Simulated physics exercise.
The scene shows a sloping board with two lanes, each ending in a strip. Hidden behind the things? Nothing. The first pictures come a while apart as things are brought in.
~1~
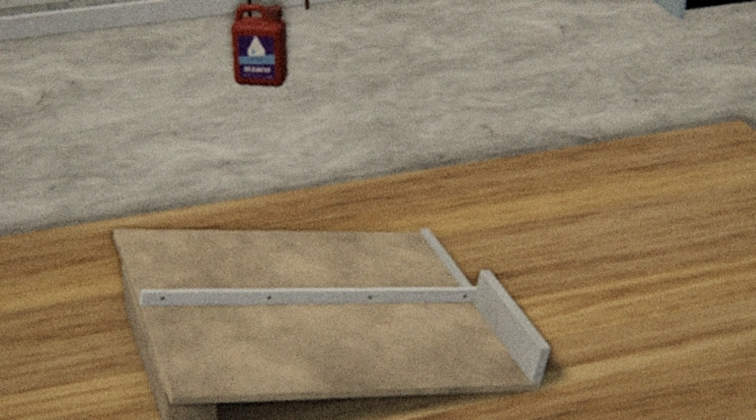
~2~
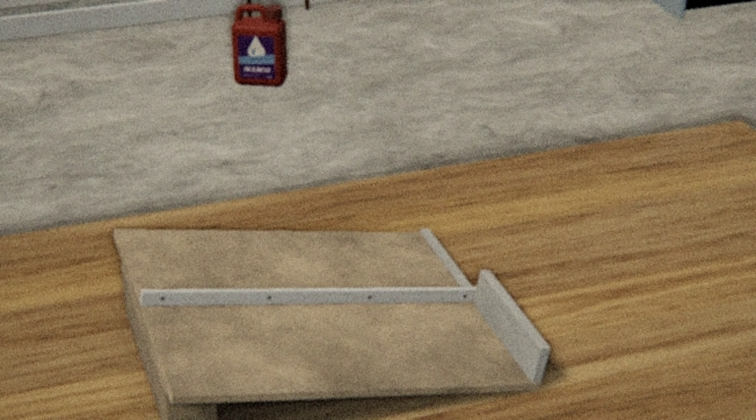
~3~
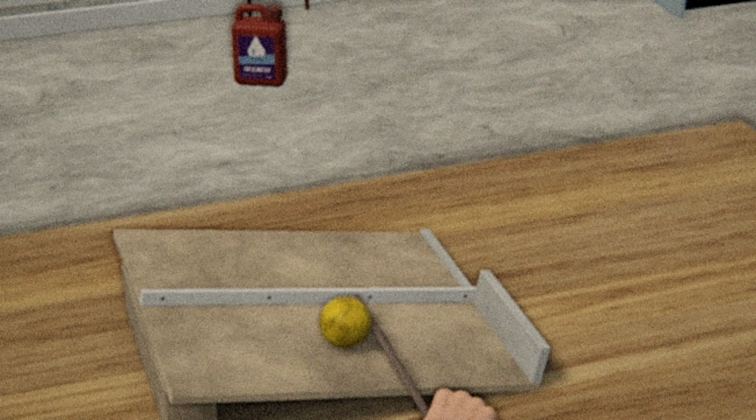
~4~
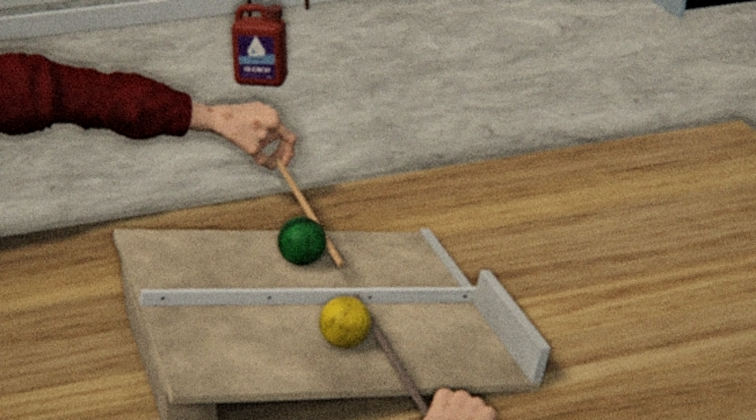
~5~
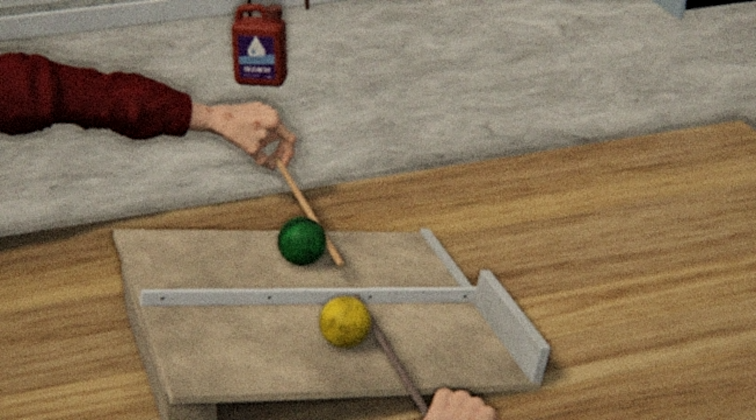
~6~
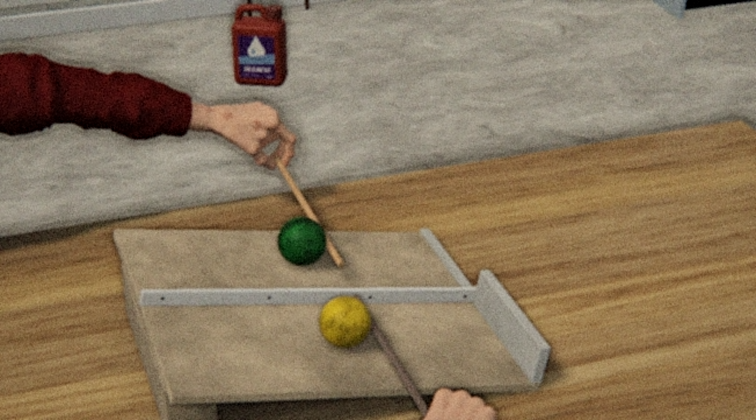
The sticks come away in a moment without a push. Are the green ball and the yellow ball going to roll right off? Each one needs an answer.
Note - green ball drops off the end; yellow ball stays put.
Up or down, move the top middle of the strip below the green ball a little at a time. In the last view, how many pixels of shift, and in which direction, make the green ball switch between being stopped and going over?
8 pixels upward.
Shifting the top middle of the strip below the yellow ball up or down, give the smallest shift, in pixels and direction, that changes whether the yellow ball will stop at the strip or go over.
Shift approx. 24 px, down.
Then, 0.66 s past the last view, green ball rolling on the board near (454, 238); yellow ball rolling on the board near (478, 321).
Finally, the green ball runs past the strip; the yellow ball gets caught, near (483, 321).
